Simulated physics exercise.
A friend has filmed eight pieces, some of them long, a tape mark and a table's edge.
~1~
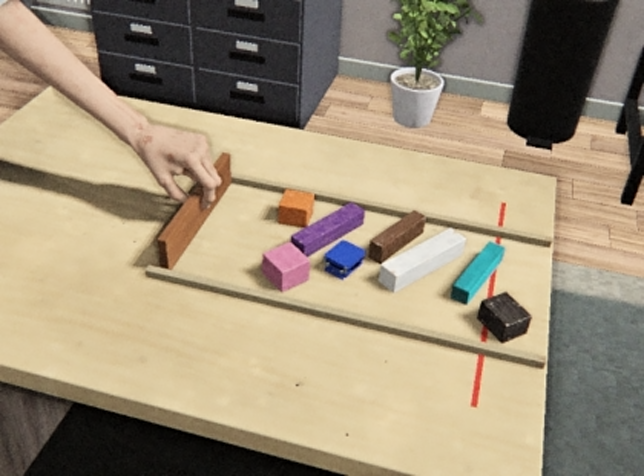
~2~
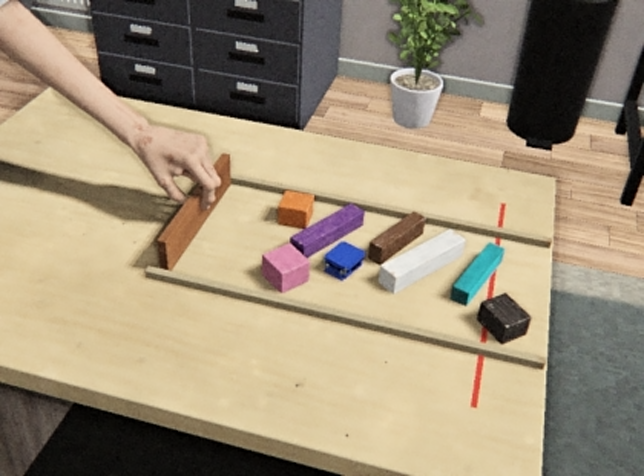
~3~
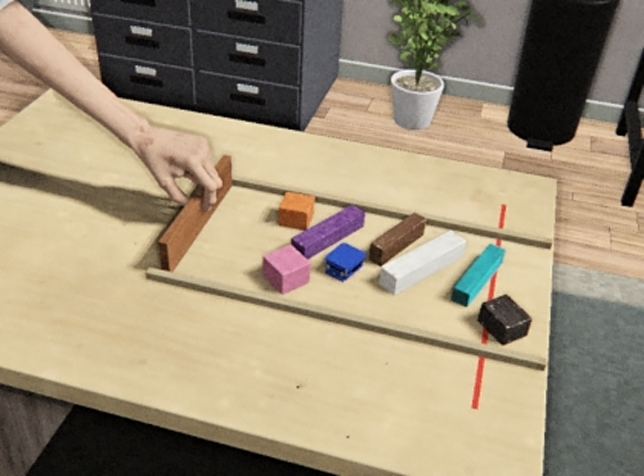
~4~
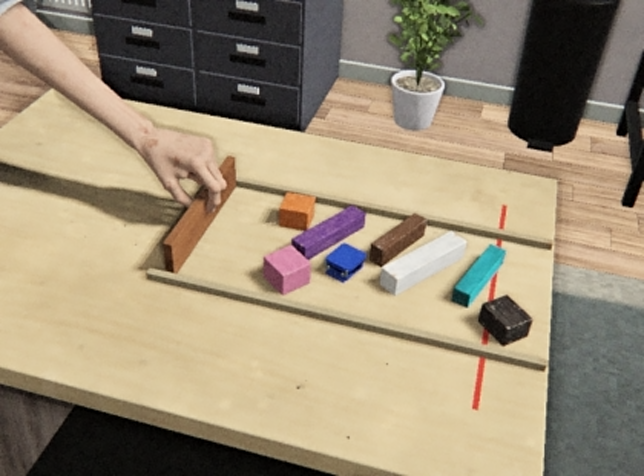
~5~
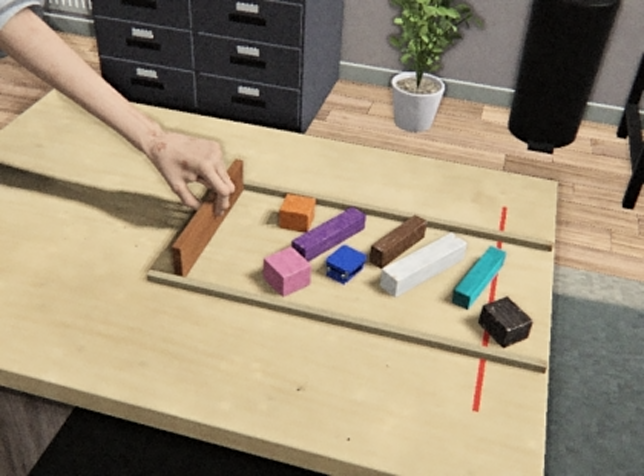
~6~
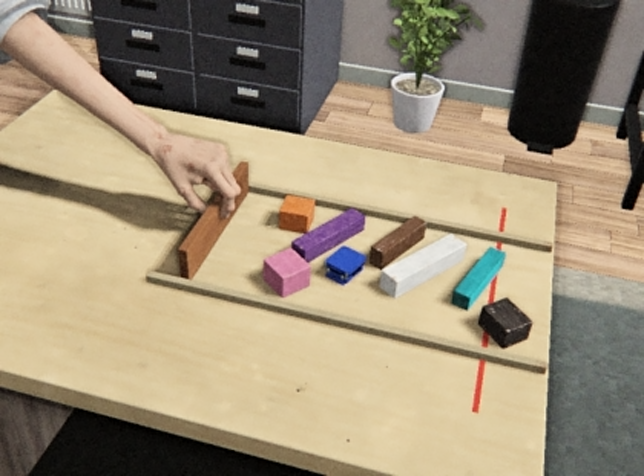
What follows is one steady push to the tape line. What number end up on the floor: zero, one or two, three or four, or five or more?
Outcome: The number that fall off is three or four.
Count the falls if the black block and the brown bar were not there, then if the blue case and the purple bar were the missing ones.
It would be 2 and 1.
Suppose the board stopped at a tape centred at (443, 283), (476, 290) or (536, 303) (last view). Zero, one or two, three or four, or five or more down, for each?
In that order: None; 1 or 2; five or more.
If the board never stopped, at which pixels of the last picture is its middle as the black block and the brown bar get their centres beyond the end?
About (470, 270), and (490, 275) for the other.
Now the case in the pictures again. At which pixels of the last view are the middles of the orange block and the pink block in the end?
The orange block stops around (514, 256); the pink block around (514, 332).
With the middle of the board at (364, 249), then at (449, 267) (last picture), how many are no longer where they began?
First 6, then 8.
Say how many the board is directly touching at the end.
That makes 3.
Soon after, none off yet; black block at rest near (505, 323); turquoise stick at rest near (479, 278); white bar at rest near (424, 265).
Then, none off yet; black block at rest near (505, 323); turquoise stick at rest near (481, 279); white bar moved a little near (451, 278).
Further on, none off yet; black block moved about its own width near (535, 340); turquoise stick moved about its own width near (549, 299); white bar moved about its own width near (520, 300).
At rest, the number that fall off is three or four; fallen, brown bar, white bar, turquoise stick and black block.
